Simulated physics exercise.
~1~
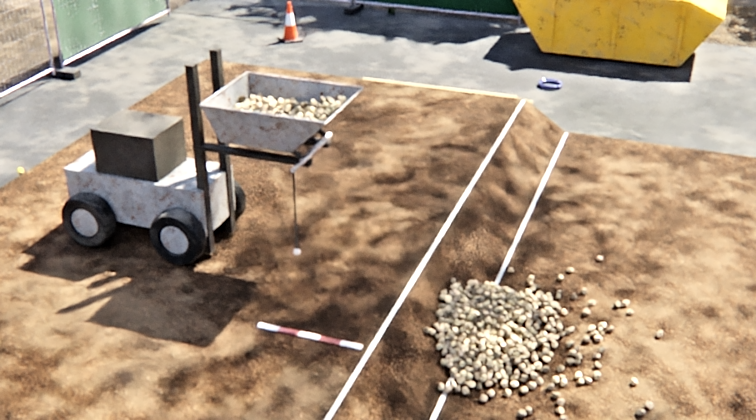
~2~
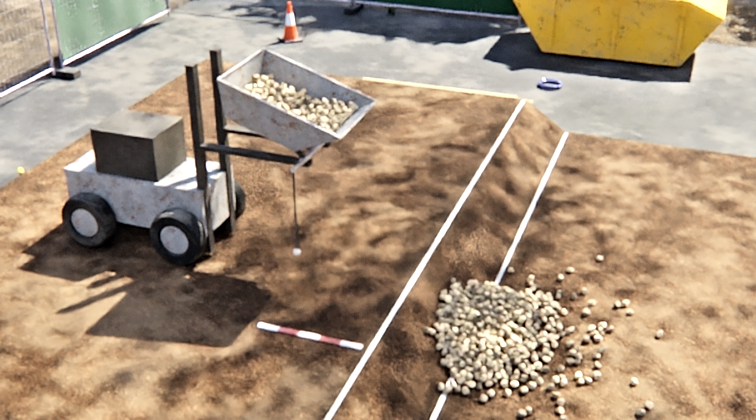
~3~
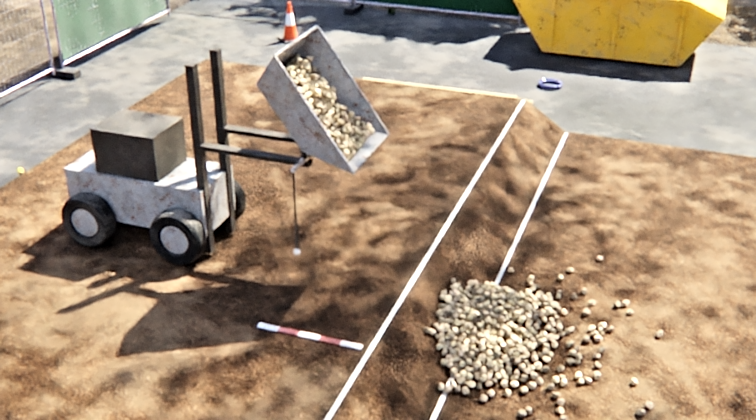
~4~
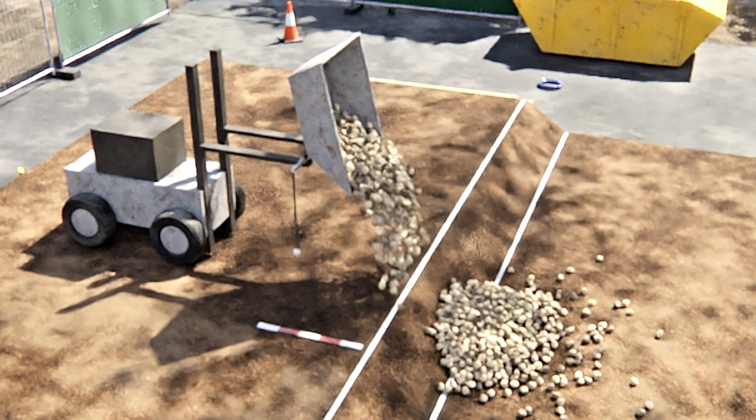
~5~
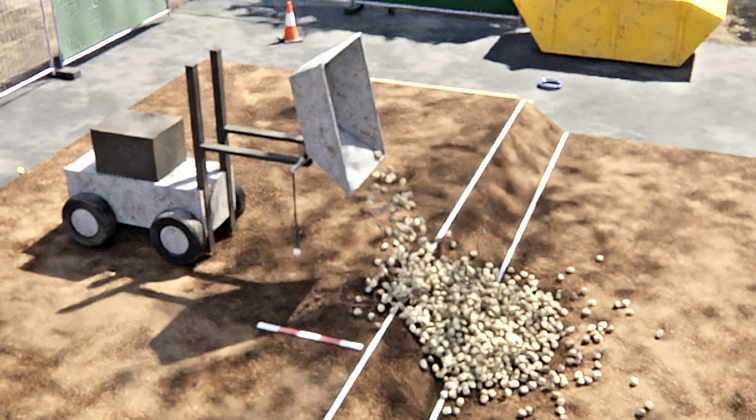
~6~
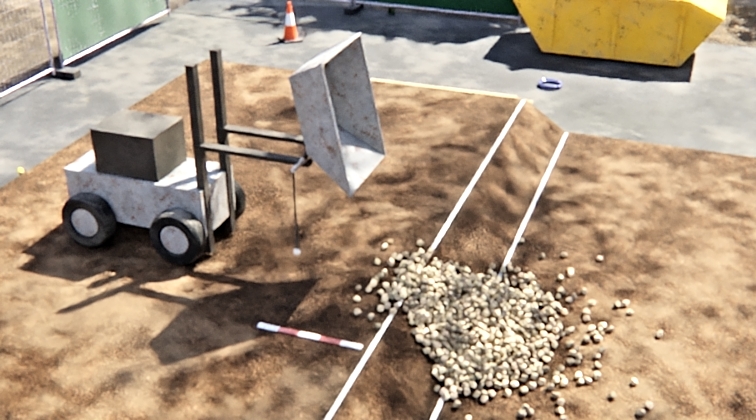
A sunlit patch of brown dirt beside grey paving is seen from above, with green fencing, an orange cone and a yellow skip behind. On the left stands a small grey forklift holding a pale metal skip full of cream stones, near a red and white staff, while an earlier heap lies across white lines marking a slope at right. The skip tilts steadily to the right until its stones pour out in a stream. They tumble down onto the slope and spread into the old heap. The skip stays steeply tipped and empty above one wider, merged pile.
